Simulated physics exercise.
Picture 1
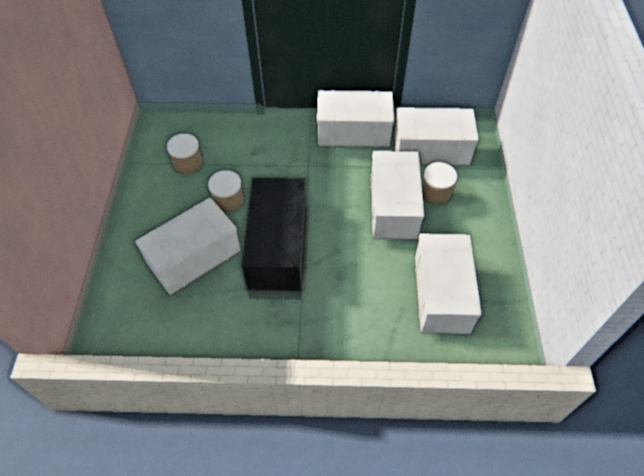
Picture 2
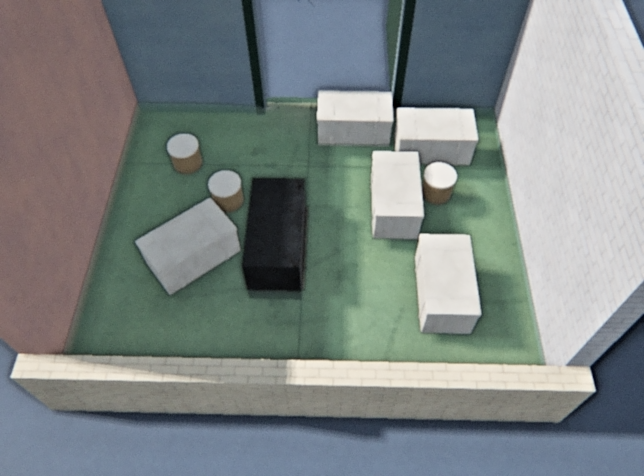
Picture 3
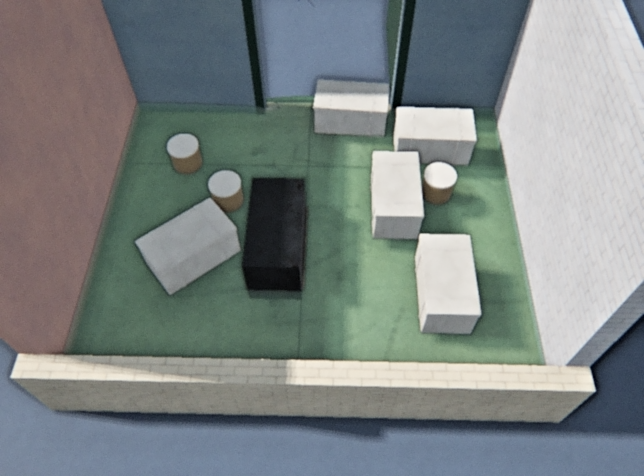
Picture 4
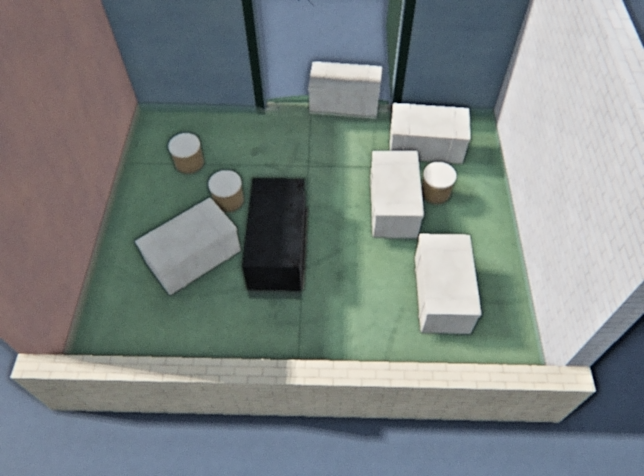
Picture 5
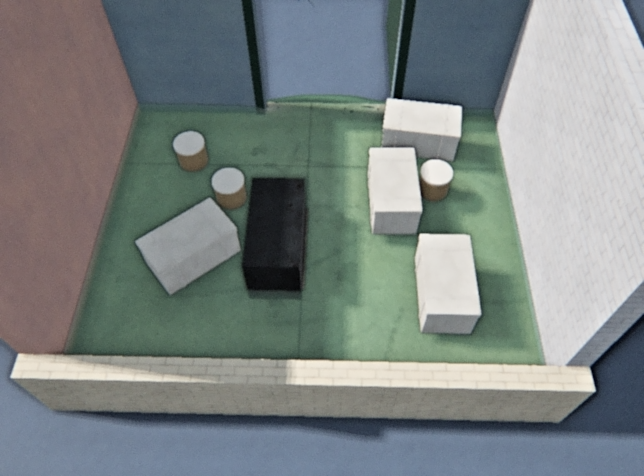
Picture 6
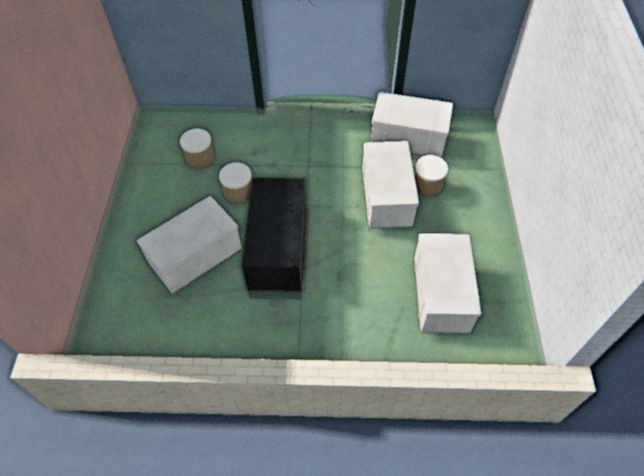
The footage shows a walled, green-floored room of boxes and round containers as the dark back panel disappears. A white box slides out through the gap, then nearby white boxes and the round containers shift slightly, while the black box stays put.
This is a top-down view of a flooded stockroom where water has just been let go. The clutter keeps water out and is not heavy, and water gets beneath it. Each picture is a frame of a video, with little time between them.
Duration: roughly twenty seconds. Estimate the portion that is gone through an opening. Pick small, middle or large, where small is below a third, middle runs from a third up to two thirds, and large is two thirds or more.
Large.
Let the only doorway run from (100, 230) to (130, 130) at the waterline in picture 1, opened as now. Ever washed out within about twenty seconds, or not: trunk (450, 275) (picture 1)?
Remains.
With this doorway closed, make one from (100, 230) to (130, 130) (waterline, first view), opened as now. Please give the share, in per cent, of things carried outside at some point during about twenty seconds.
Share: Near 60 %.
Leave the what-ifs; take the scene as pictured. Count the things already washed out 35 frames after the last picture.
By then the total stands at 7.
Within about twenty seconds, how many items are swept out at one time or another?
Result - 8.
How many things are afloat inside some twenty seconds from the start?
By my tally, 0.
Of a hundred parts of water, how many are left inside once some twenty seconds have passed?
36 %.
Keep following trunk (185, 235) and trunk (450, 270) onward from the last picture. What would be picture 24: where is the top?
Roughly (232, 158) and roughly (435, 214).
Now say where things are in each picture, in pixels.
In the first picture, a trunk at (437, 124), afloat; a trunk at (398, 183), afloat; 0 of 8 have shifted.
In the second picture, a trunk at (437, 124), afloat; a trunk at (398, 183) floats; 0 of 8 have shifted.
In the third picture, a trunk at (436, 123), afloat; a trunk at (398, 183), afloat; 1 of 8 have shifted.
In the fourth picture, a trunk at (431, 121), afloat, close to its start; a trunk at (397, 182) floats; 2 of 8 have shifted.
In the fifth picture, a trunk at (423, 117) floats, close to its start; a trunk at (395, 178), afloat, close to its start; 6 of 8 have shifted.
In the sixth picture, a trunk at (413, 112) floats, a stride from its start; a trunk at (390, 172), afloat, close to its start; 6 of 8 have shifted.
A moment on, 2 of 8 are out; 6 afloat.
Next, 6 of 8 are out; 2 afloat.
Later, 7 of 8 are out; 1 afloat.
In the end, 8 of 8 are out; 0 afloat.
